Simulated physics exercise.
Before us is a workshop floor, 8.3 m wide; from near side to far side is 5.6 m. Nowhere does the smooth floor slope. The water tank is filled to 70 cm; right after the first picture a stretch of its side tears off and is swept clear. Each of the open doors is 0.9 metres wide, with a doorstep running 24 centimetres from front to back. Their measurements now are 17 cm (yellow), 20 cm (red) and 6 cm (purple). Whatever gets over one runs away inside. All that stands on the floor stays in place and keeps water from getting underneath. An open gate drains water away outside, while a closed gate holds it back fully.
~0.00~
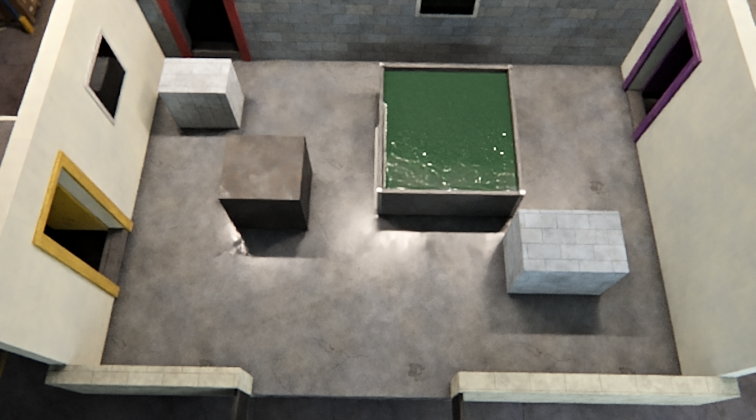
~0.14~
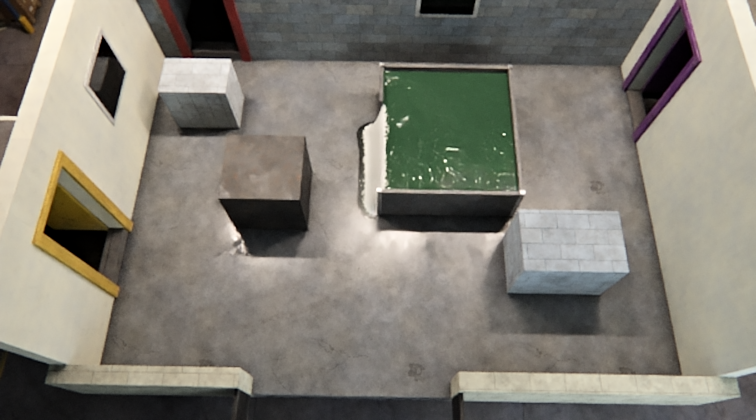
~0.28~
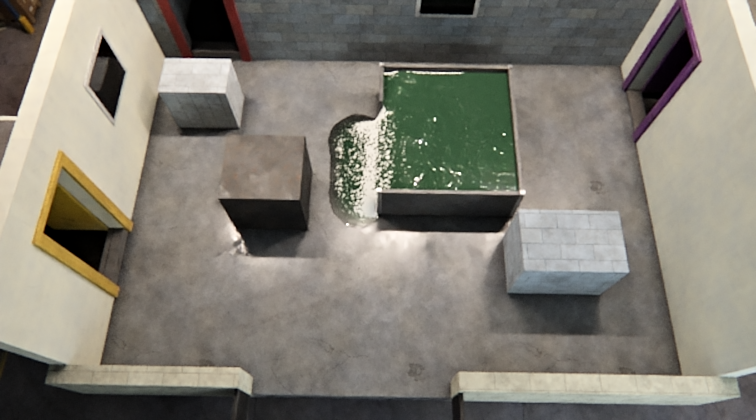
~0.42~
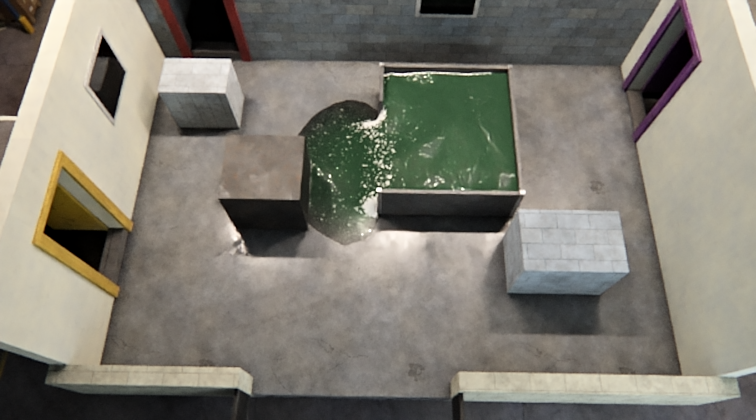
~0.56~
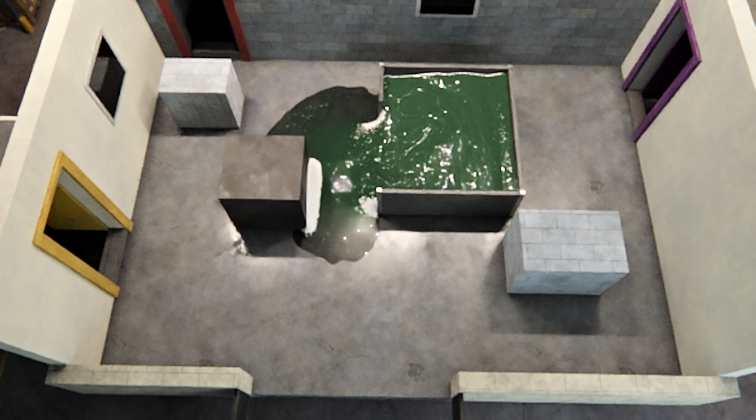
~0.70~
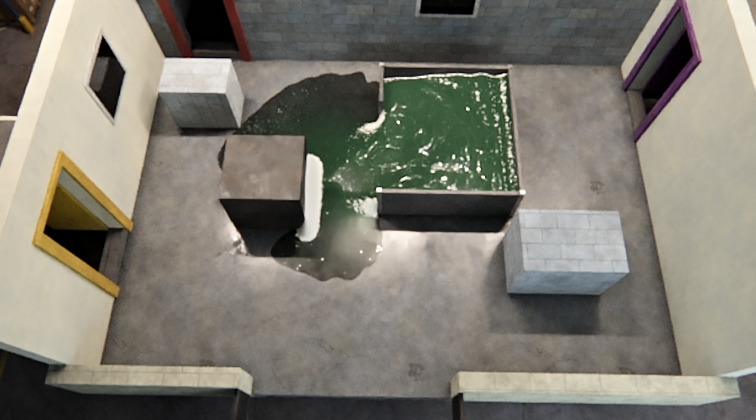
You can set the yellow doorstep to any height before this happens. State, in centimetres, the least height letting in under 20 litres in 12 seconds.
It is roughly 7.5 cm.
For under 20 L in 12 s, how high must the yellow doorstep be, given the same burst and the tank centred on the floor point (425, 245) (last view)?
In this case, 32 cm or so.
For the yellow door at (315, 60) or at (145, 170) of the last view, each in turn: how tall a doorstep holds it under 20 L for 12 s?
First place around 13.0 cm, second around 20 cm.
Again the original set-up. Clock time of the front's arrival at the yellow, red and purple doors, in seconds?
The yellow door at 2.0 seconds, the red door at 1.3 seconds, the purple door at 5.5 seconds.
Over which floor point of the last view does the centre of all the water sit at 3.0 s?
Centre estimate: (332, 163) px, approximately.
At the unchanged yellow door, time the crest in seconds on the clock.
Near 6.0 seconds.
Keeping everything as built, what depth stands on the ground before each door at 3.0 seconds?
Yellow 5, red 16, purple 0 cm.
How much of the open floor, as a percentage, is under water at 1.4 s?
Approximately 25 % of the floor.
After 1.4 s water covers 25 % of the floor, deepest (53 cm) near (316, 184); it has not reached the yellow door.
After 3.0 s water covers 55 % of the floor, deepest (32 cm) near (158, 99); 5 cm at the yellow door, 0 litres in over its 17 cm doorstep.
After 12.0 s water covers 95 % of the floor, deepest (15 cm) near (658, 384); 8 cm at the yellow door, 0 litres in over its 17 cm doorstep.
At the yellow door as built, the water arrived by 2.0 s and peaked near 11 cm at 6.2 s.
With a doorstep of 7 cm, 24 litres would have come in within the 12 s; with 8.5 cm, 13 litres. So under 20 litres takes about 7.5 cm.
